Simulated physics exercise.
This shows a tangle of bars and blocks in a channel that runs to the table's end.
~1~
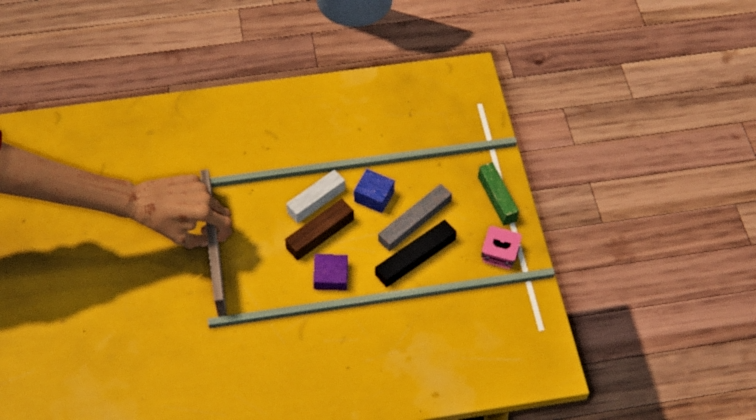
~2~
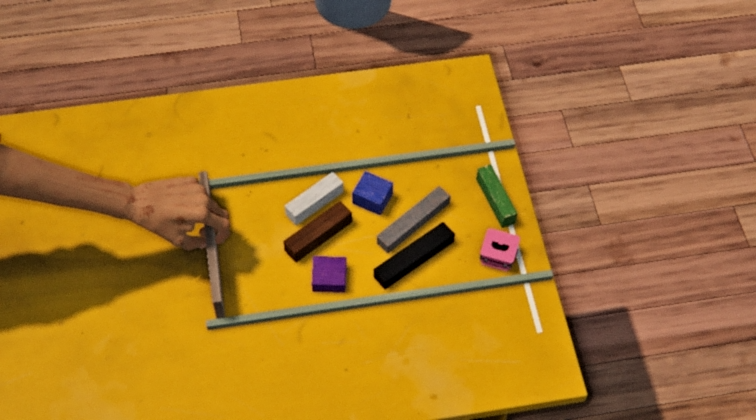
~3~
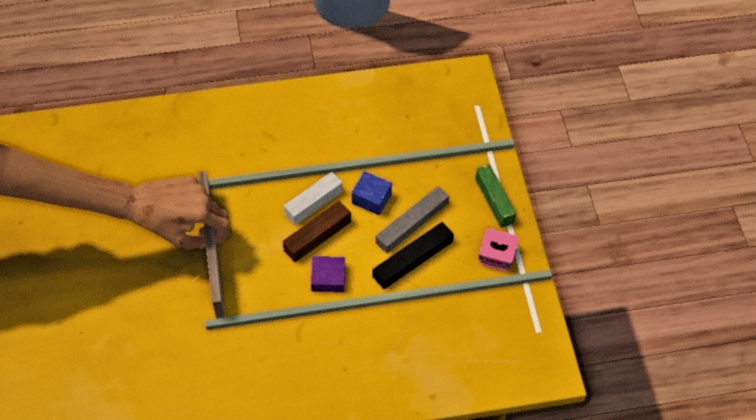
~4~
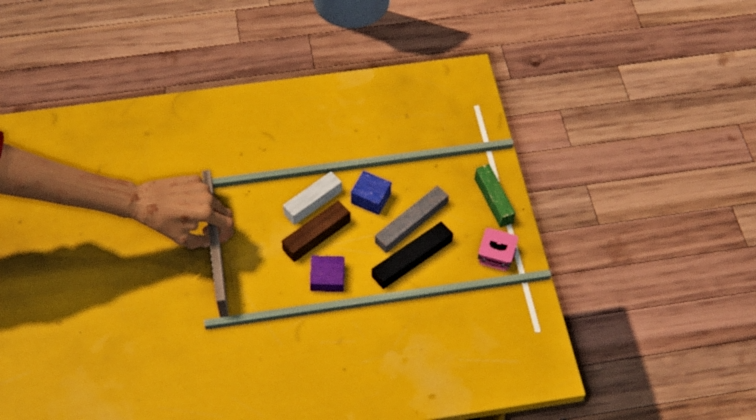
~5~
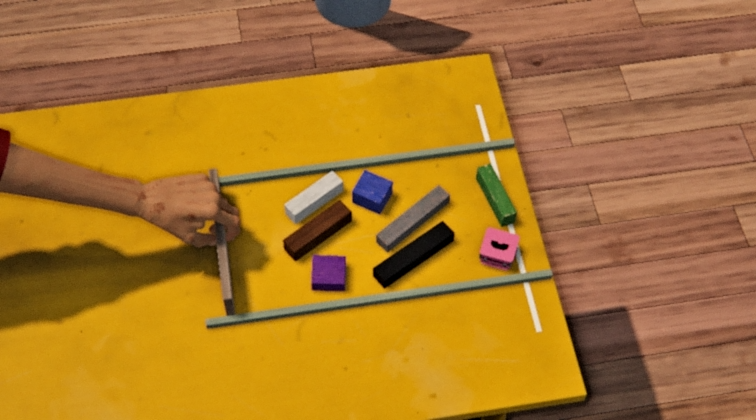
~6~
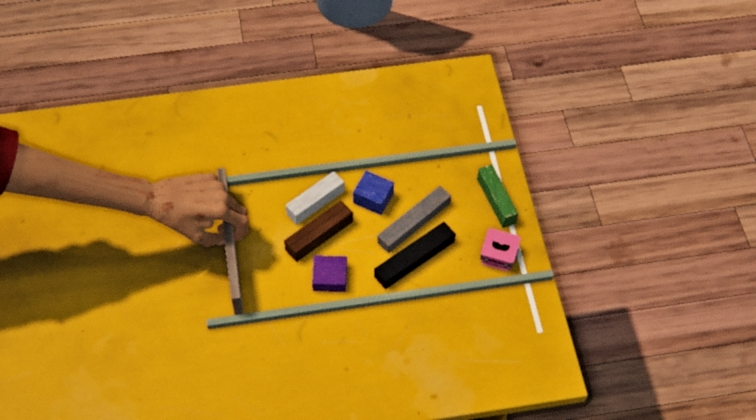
On a yellow table, a hand slides a board slightly right toward the still blocks.
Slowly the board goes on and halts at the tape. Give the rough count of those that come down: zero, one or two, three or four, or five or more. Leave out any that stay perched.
In the end the number that fall off is five or more.
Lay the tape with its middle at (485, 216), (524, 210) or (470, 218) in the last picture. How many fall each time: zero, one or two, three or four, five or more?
In that order: Either three or four; at least five; either one or two.
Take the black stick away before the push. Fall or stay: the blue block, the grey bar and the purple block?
The blue block drops off, the grey bar is lost, the purple block does not fall.
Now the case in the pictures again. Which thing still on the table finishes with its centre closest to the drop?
The brown stick ends nearest.
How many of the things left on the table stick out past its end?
Overhanging: 2.
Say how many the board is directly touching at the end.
The number is 3.
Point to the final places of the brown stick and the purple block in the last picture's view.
First (530, 202), then (536, 250).
Early on, none off yet; green bar at rest near (497, 196); pink case at rest near (500, 250); grey bar at rest near (415, 219).
A while later, none off yet; green bar moving near (500, 195); pink case moving near (507, 251); grey bar travelled about its own width near (466, 207).
Finally, the number that fall off is five or more; lost, blue block, black stick, grey bar, pink case and green bar.
